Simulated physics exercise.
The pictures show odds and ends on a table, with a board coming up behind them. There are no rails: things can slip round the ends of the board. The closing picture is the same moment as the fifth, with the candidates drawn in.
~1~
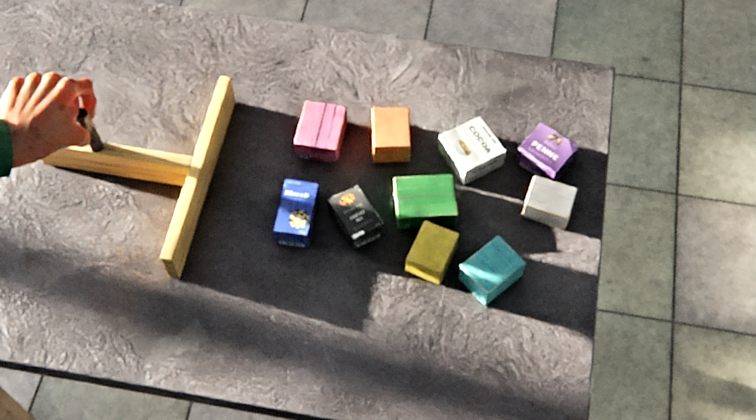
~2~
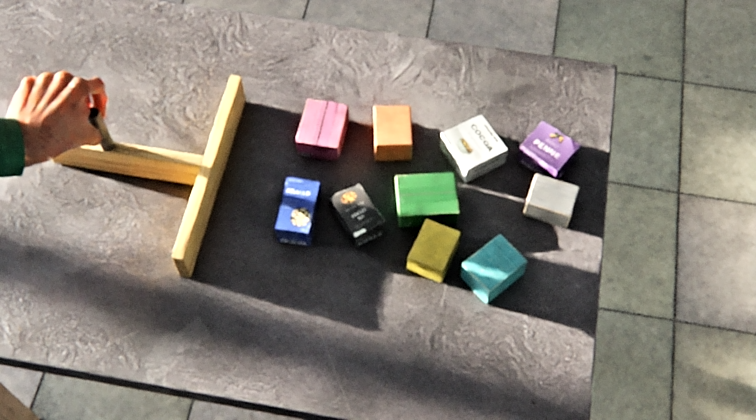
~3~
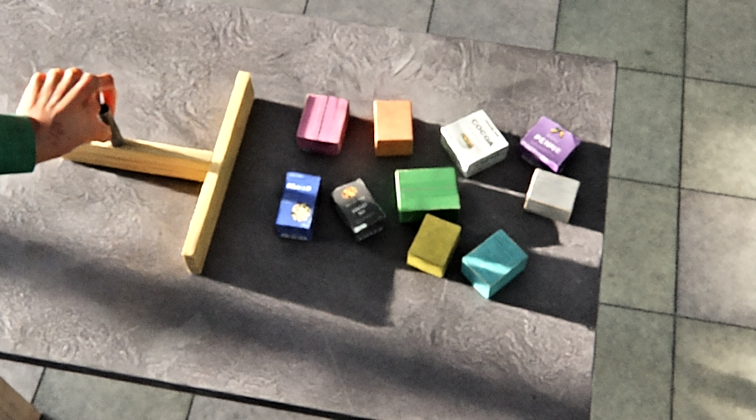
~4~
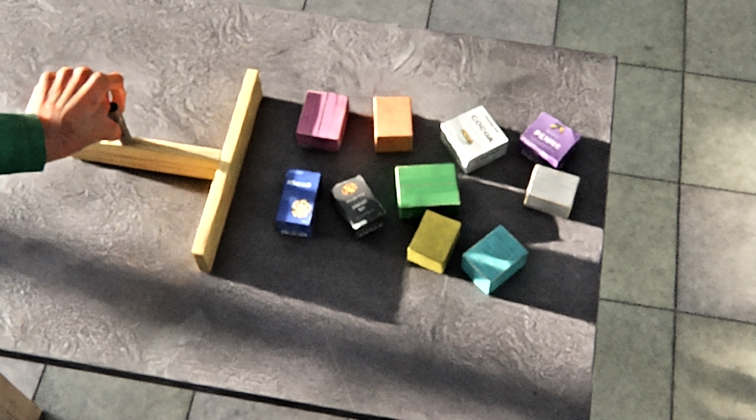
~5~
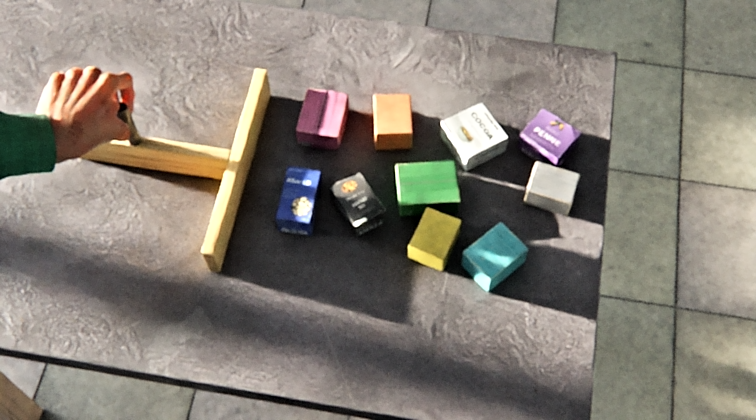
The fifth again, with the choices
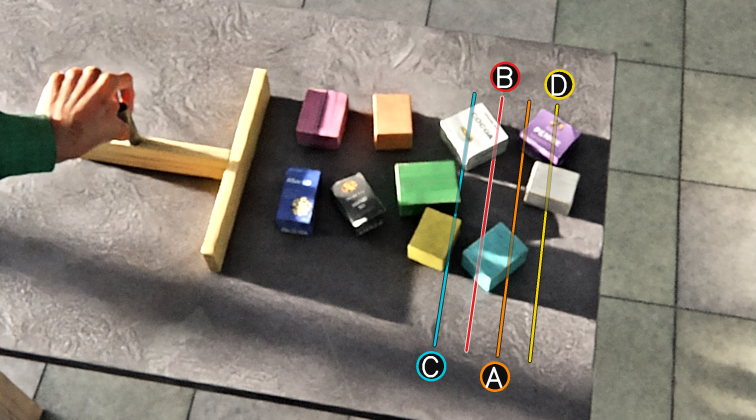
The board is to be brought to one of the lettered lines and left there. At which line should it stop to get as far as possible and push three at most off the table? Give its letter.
It can go as far as B.
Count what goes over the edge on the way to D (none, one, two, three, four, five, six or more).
By then, six or more.
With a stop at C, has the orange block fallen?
No.
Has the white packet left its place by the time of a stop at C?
By then, yes.
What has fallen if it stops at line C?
It is the purple packet.
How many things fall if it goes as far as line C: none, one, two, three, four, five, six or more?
One.
On the marked copy, A at (515, 219); B at (486, 215); C at (456, 211); D at (545, 224).
Following B. Soon after the start, board (325, 169); orange block (408, 125); pink box (368, 126).
Later, board (415, 183); purple packet (588, 142); grey block (559, 197).
In the end, board (484, 193); purple packet over the edge; turquoise block over the edge; two fallen.
As for the rest, A drops five; C is within the limit but short; D drops six.
